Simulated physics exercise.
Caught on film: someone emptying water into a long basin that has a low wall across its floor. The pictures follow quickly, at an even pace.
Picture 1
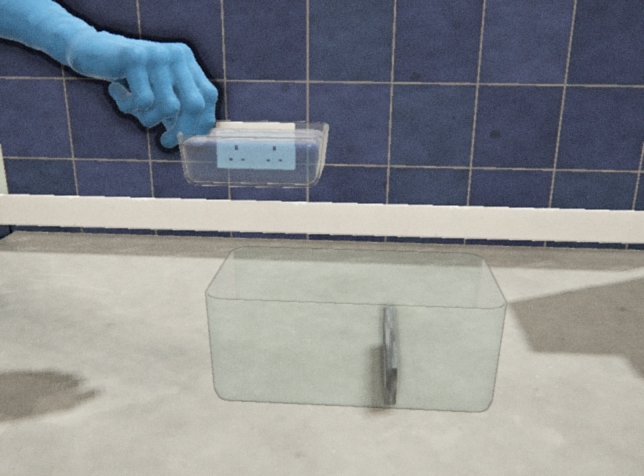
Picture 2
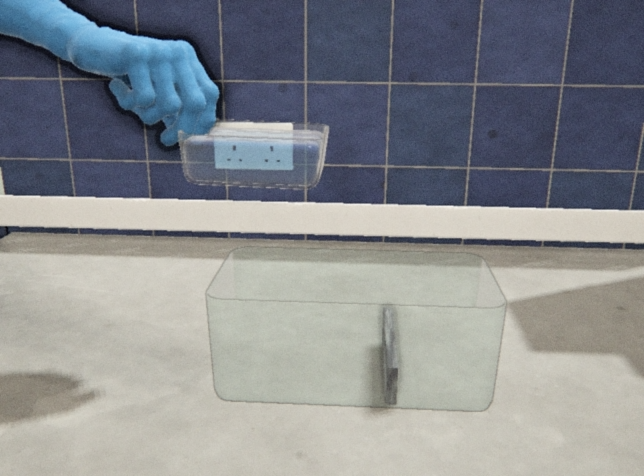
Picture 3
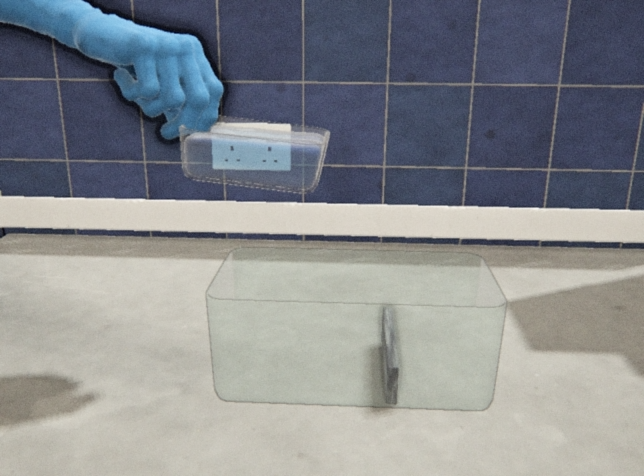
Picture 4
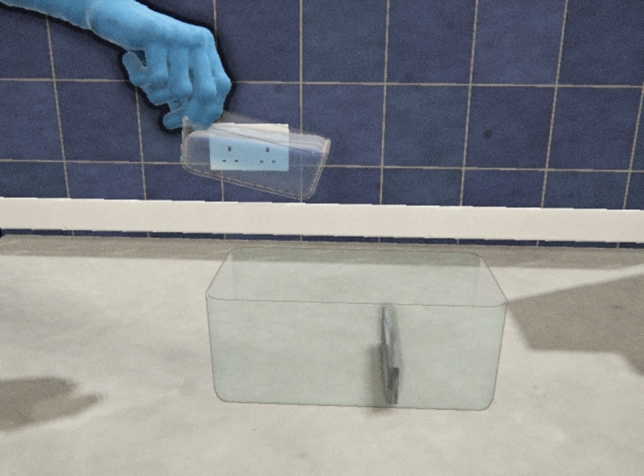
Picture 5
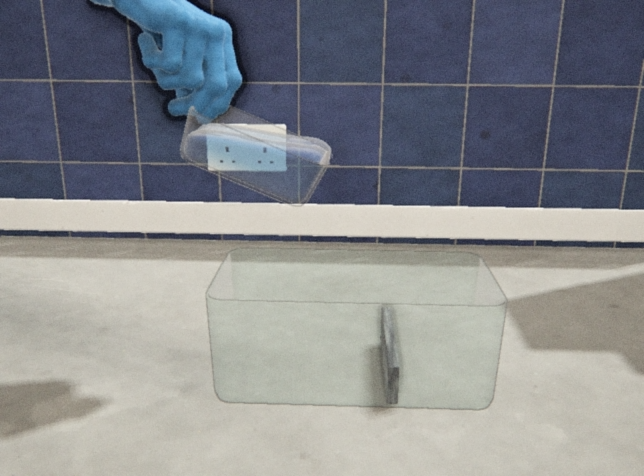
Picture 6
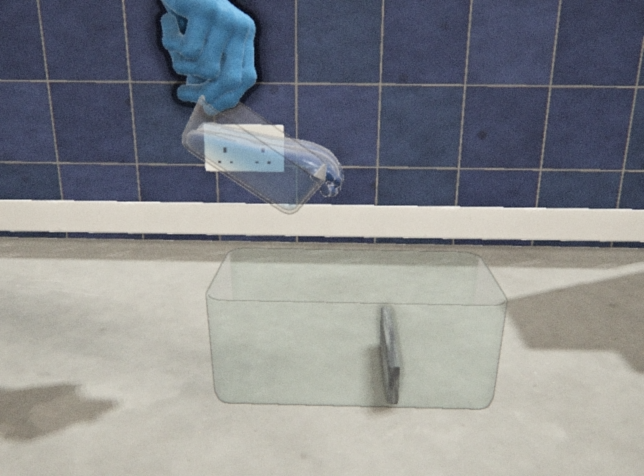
A blue hand tilting a small clear container down to the right above a long transparent basin, water starting over its rim.
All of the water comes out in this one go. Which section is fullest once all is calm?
Most lies in the left part.
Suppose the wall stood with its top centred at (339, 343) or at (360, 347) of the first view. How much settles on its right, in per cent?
First some 80, then 65 per cent.
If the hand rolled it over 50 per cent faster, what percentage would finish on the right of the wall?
It comes to 5 per cent or so.
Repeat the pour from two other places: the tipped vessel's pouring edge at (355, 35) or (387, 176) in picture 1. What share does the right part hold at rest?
Near 65 % and 75 %.
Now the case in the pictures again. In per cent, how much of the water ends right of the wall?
It comes to 25 per cent or so.
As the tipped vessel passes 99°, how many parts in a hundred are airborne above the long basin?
Some 20 per cent.
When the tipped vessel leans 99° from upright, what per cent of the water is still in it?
Roughly 5 in a hundred.
A moment on, the tilt is 99° and 3 per cent is still to pour, 53 is left of the wall and 23 right of it.
Next, the tilt is 116° and 0 per cent is still to pour, 72 is left of the wall and 23 right of it.
Then the tilt is 116° and 0 per cent is still to pour, 73 is left of the wall and 23 right of it.
Later the tilt is 116° and 0 per cent is still to pour, 73 is left of the wall and 24 right of it.
In the end 73 per cent lies left of the wall, 24 right of it and 4 outside.
